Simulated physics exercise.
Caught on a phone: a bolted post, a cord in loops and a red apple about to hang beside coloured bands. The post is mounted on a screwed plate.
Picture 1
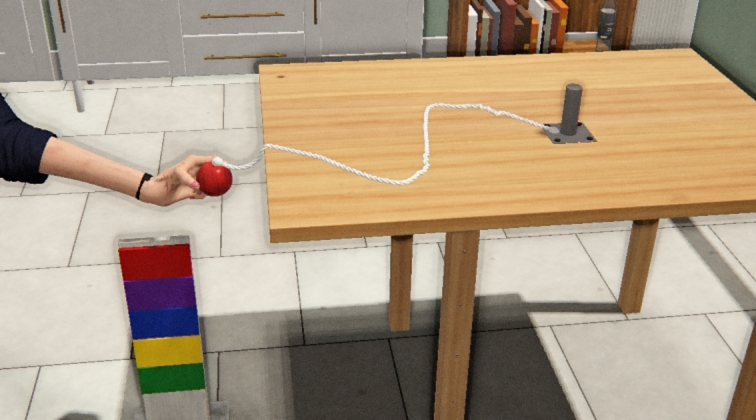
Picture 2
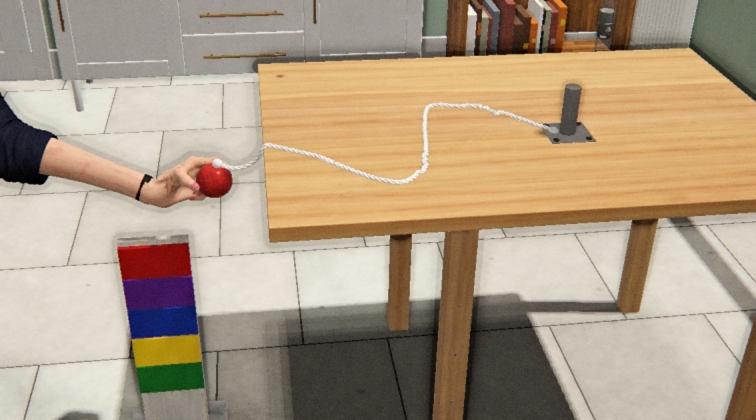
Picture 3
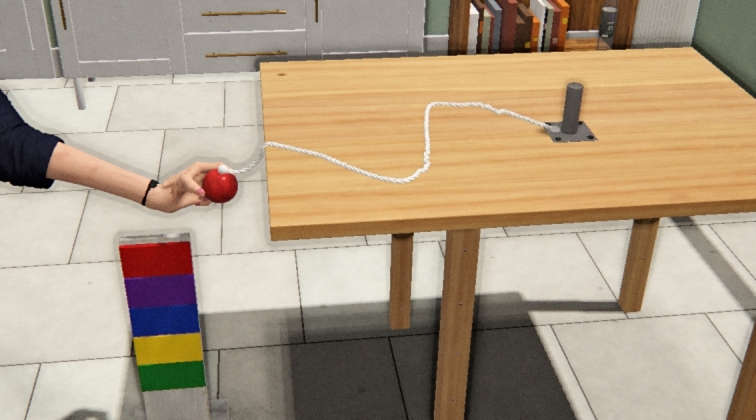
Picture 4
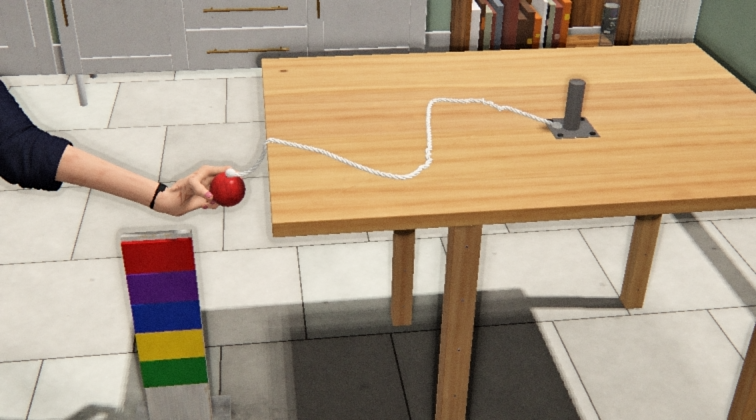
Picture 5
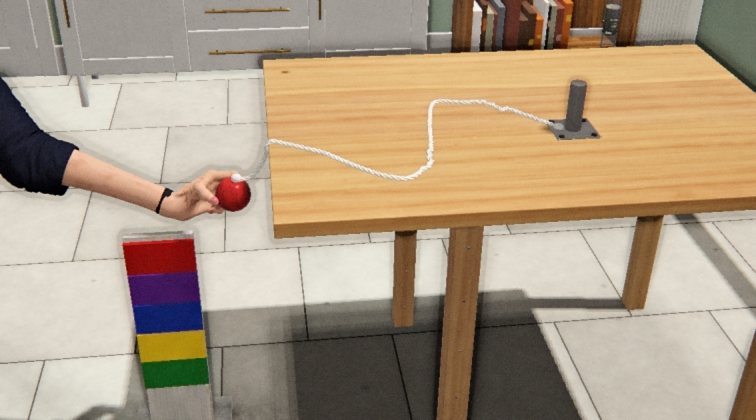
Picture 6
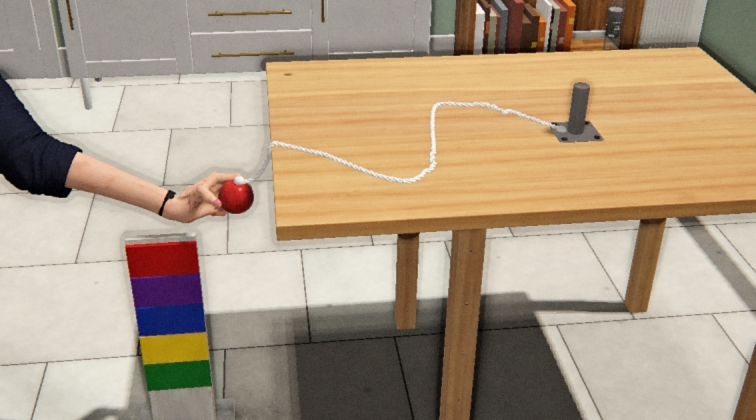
A hand holding a red ball on a white cord moves slightly right and down beside a wooden table, above coloured bands.
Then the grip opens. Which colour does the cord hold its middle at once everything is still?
The cord holds its middle at green.
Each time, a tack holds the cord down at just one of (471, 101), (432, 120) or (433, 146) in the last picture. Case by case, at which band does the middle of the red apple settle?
First try yellow, second try blue, third try purple.
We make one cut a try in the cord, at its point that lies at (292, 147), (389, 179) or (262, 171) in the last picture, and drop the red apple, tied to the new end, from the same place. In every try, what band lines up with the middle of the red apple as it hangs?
Blue; higher than all five; yellow.
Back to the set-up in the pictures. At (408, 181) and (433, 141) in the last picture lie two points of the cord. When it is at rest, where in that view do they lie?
First near (273, 184), second near (317, 135).
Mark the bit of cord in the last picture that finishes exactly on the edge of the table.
Around (431, 161).
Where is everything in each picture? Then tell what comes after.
Red apple (214, 179); red (156, 264); purple (160, 295); blue (164, 324); yellow (168, 353); green (172, 379), in the first picture.
Red apple (215, 180); cord through (516, 118) (438, 105) (426, 142) (394, 182) (309, 155), in the second picture.
Red apple (220, 186), in the third picture.
Red apple (228, 190); cord through (519, 113) (442, 100) (429, 137) (397, 177) (312, 150), in the fourth picture.
Red apple (233, 194), in the fifth picture.
Red apple (236, 197); cord through (523, 116) (446, 104) (434, 141) (401, 181) (316, 153), in the sixth picture.
Soon after, apple near (253, 343); level with yellow.
Then, apple near (302, 351); level with green.
Further on, apple near (272, 359); level with green.
At rest, apple near (285, 357); level with green. At green.
